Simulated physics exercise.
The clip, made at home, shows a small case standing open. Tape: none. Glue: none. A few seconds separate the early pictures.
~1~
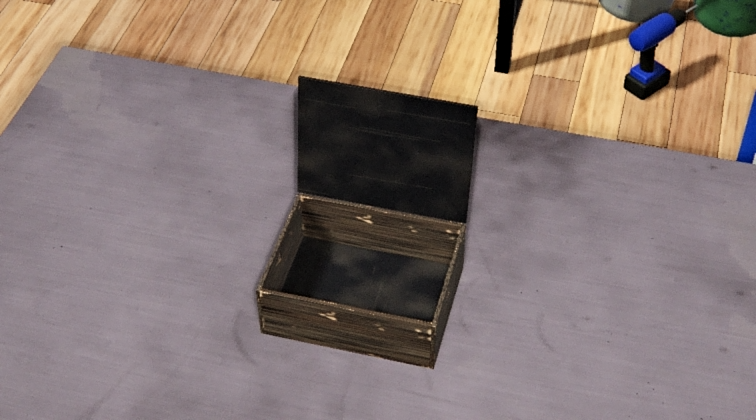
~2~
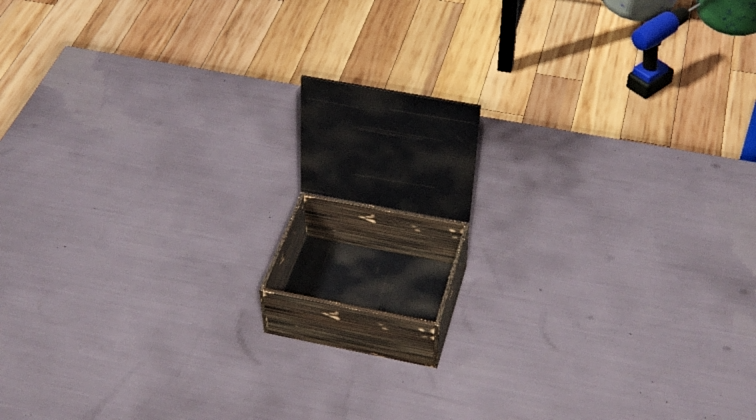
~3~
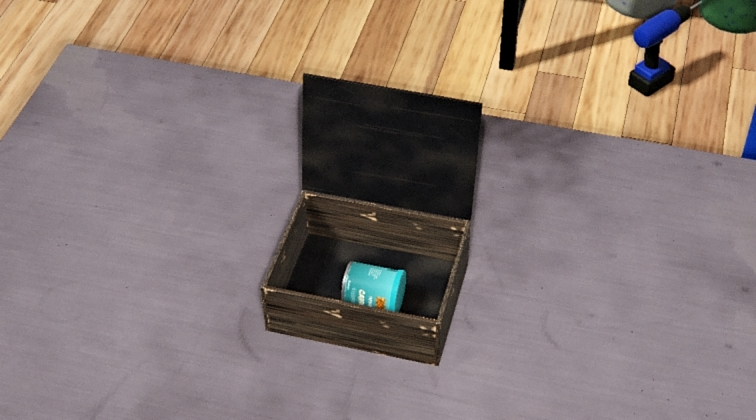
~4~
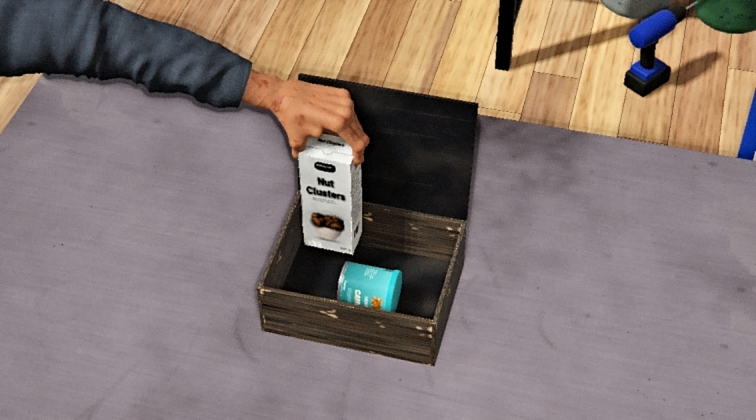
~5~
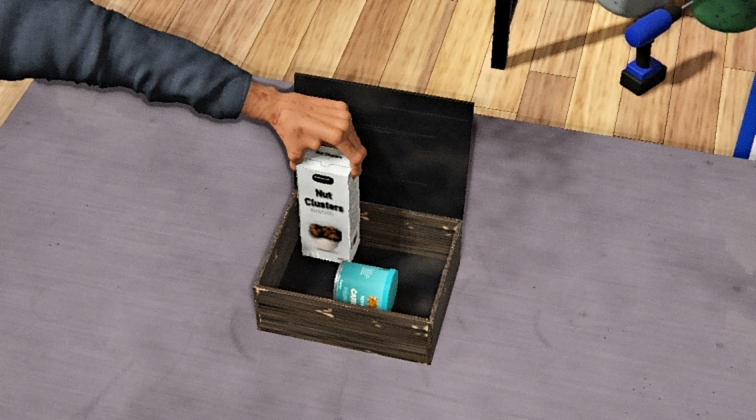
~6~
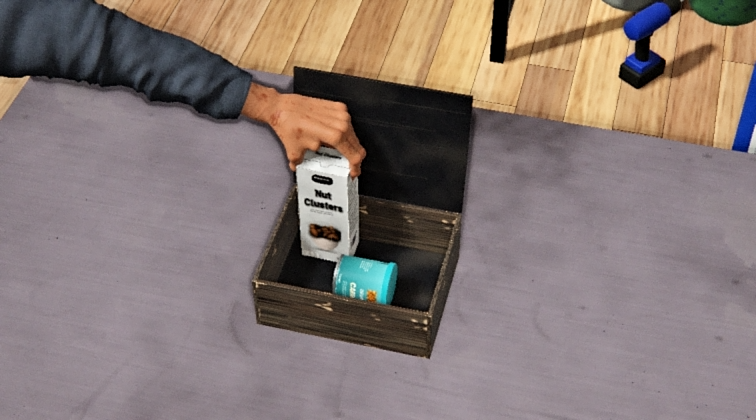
Open dark wooden box sitting empty, then holding a turquoise tin, before a hand lowers a white Nut Clusters carton in beside it.
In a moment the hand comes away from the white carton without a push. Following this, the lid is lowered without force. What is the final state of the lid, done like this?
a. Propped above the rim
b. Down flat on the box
Answer: A.
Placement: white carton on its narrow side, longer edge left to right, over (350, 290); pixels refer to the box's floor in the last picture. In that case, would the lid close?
With this placement the lid lies closed.
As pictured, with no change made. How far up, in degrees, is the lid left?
Close to 20 degrees.
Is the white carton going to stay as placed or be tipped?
By the end the white carton has leaned over.
Then, 1.30 s after the last picture, lid 81° above the rim.
Then, 1.70 s after the last picture, lid 53° above the rim; white carton tipped 21° from how it was near (321, 221).
Then, 1.90 s after the last picture, lid 30° above the rim; white carton tipped 51° from how it was near (321, 245).
At rest, lid 22° above the rim; tipped over in the box, white carton; turquoise tin in place. Seen from the same camera at the end, white carton near (319, 247).
